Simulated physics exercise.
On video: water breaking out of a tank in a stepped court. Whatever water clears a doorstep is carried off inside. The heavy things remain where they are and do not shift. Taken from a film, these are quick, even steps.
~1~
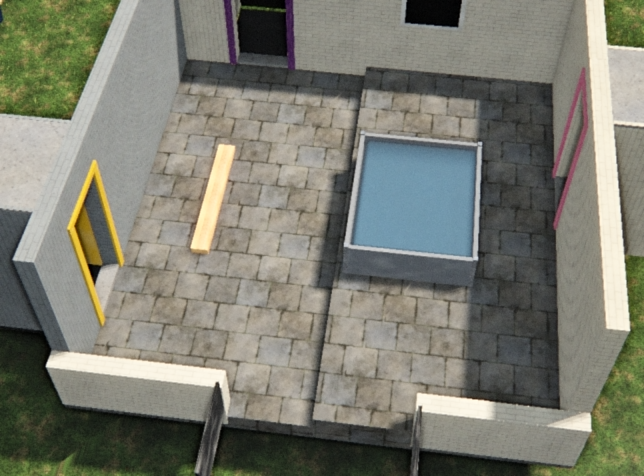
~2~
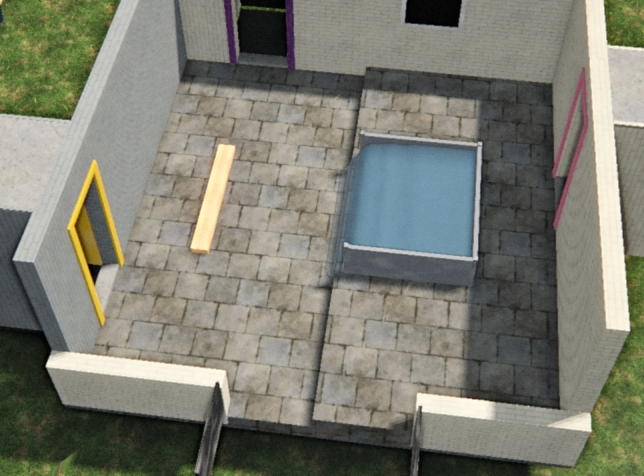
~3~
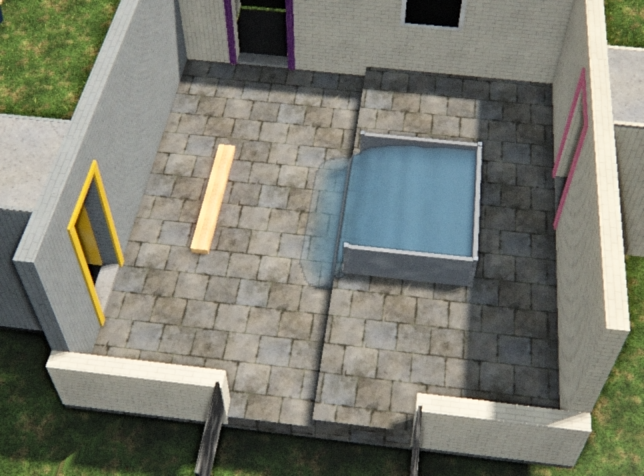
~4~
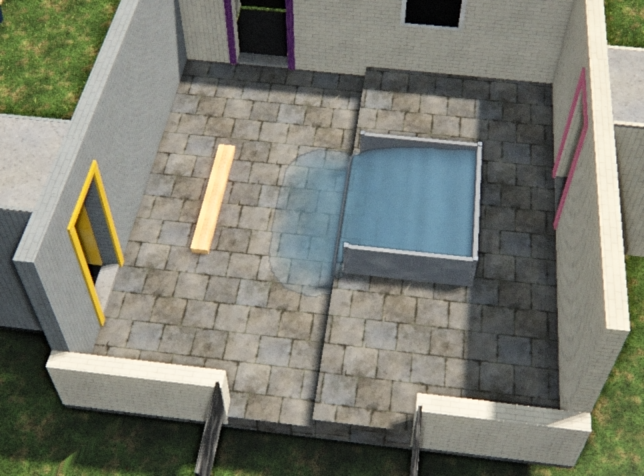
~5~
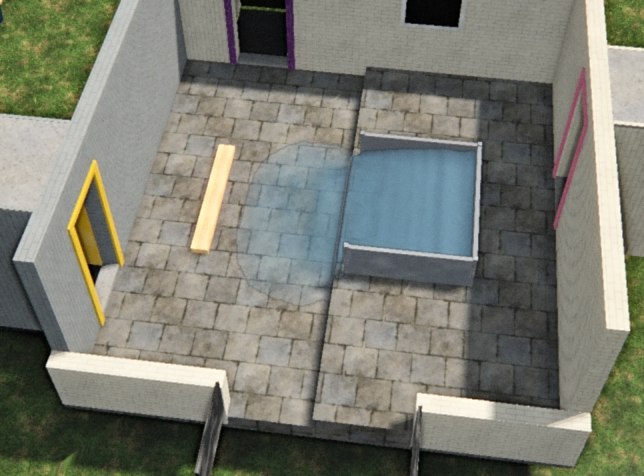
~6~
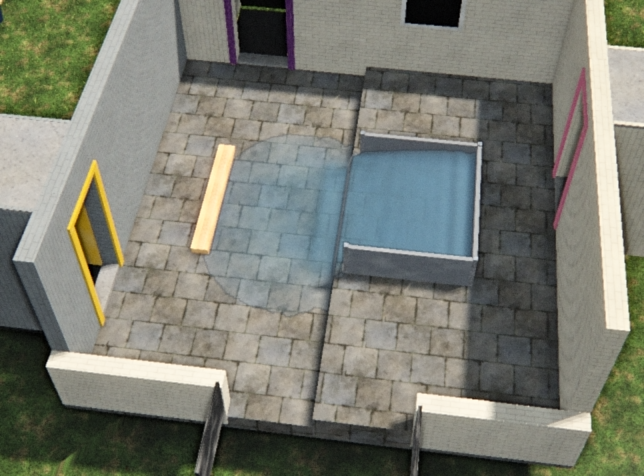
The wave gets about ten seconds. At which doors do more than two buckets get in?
Result: Pink door: Two pails at most; yellow door: Over two pails; purple door: Over two pails.
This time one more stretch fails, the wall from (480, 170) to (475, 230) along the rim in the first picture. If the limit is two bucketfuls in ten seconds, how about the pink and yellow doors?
Result - pink door overshoots, yellow door undershoots.
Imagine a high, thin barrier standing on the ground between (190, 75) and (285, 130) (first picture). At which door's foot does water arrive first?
My pick is the yellow one.
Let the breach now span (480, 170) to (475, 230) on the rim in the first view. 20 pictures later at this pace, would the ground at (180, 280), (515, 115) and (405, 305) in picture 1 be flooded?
Bone-dry, submerged, bone-dry.
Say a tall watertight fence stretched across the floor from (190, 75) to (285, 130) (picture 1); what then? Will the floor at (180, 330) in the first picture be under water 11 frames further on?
There: Awash.
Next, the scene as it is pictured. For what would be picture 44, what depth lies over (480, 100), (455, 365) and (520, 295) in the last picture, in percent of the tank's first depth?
The three come to near 0, 0 and 0 per cent respectively.
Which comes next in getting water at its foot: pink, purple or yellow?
That would be the door marked yellow.
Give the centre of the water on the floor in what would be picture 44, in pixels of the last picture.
The water's middle lies around (260, 221).
A moment on, water covers 35 % of the floor; the pink door not reached, the yellow door not reached, the purple door not reached.
Next, water covers 40 % of the floor; the pink door not reached, the yellow door under two buckets in, the purple door not reached.
Then, water covers 45 % of the floor; the pink door not reached, the yellow door over two buckets in, the purple door wet at the sill, nothing in.
Later, water covers 55 % of the floor; the pink door not reached, the yellow door over two buckets in, the purple door over two buckets in.
In the end, water covers 55 % of the floor; the pink door not reached, the yellow door over two buckets in, the purple door over two buckets in.
